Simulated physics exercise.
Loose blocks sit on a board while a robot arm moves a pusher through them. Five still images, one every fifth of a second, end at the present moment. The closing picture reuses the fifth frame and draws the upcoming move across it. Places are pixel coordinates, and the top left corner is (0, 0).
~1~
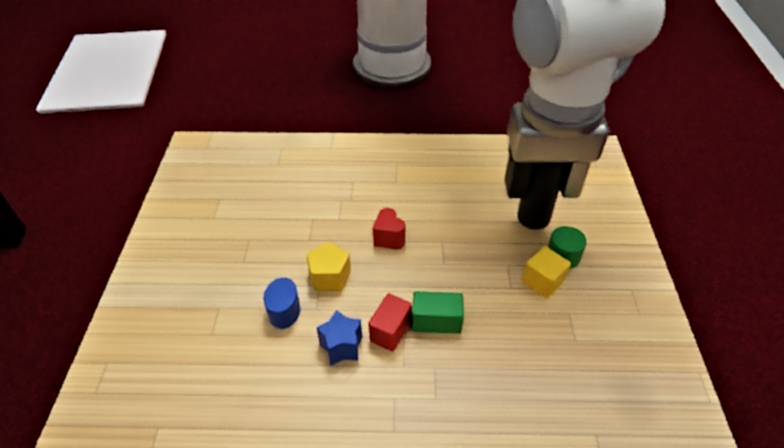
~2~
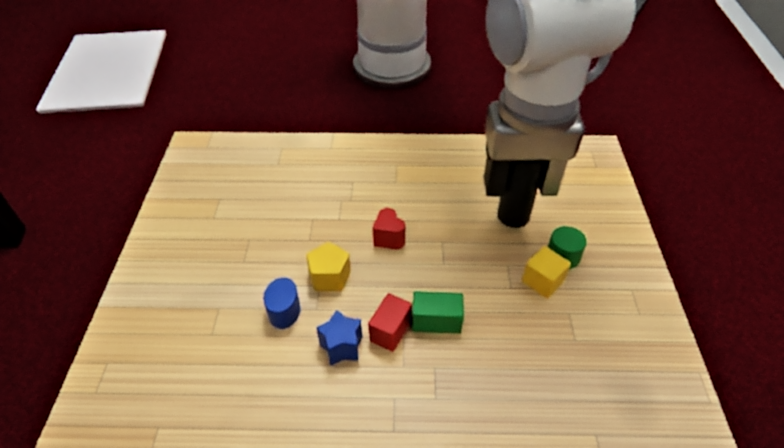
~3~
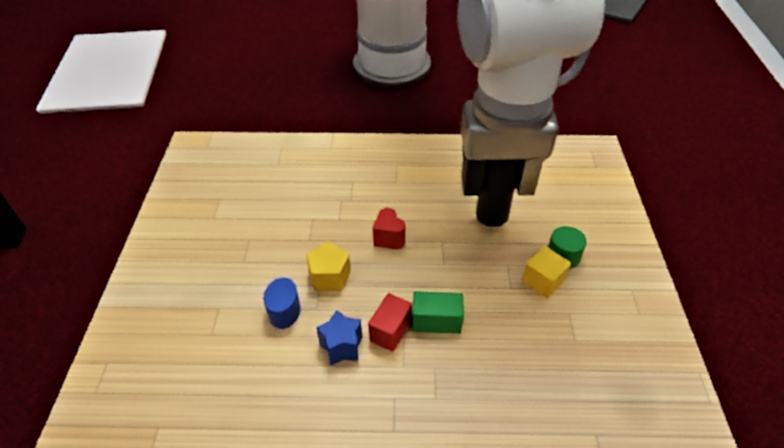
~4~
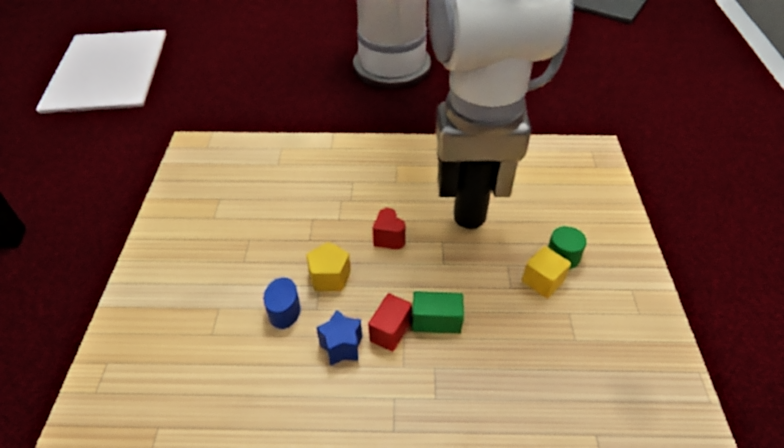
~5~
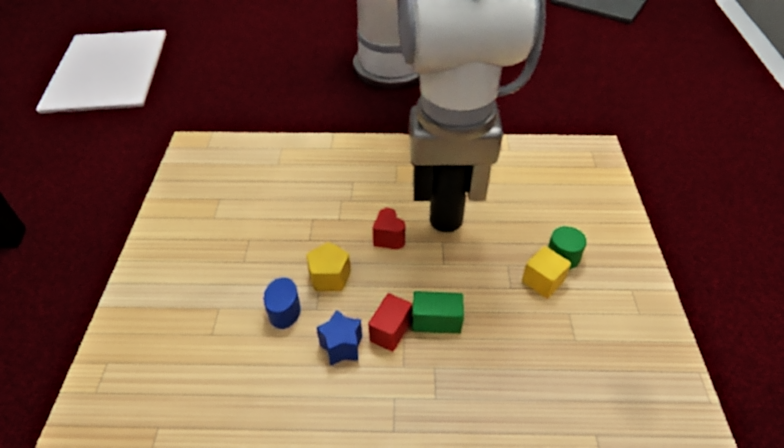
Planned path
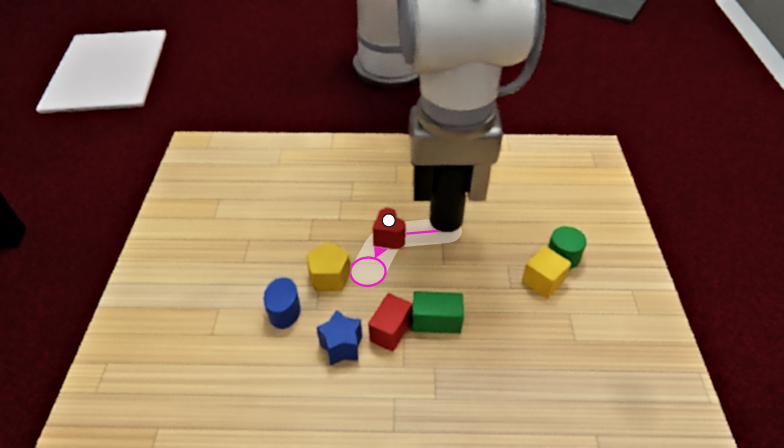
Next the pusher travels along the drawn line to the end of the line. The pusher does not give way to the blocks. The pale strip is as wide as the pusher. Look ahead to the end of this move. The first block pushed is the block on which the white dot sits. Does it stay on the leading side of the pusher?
My guess is it ends up beside or behind the pusher.
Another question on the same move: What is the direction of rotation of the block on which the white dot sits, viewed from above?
It makes a clockwise turn.
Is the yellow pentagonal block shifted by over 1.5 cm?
I expect not.
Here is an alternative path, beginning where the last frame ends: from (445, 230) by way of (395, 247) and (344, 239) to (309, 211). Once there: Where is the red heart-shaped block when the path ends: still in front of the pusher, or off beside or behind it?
The block stays ahead.
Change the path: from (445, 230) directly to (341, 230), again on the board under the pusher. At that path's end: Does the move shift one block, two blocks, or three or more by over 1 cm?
The way I see it, the answer is one.
The line goes from (445, 230) through (411, 233) and (382, 245) to (368, 271); the dot is on the red heart-shaped block.
On the path given first. One third of the way, pusher at (411, 225); red heart-shaped block at (381, 221).
Two thirds of the way, pusher at (382, 237); red heart-shaped block at (352, 230), turned 25° clockwise.
At the end, pusher at (367, 263); yellow pentagonal block unmoved; red heart-shaped block at (345, 235), turned 60° clockwise.
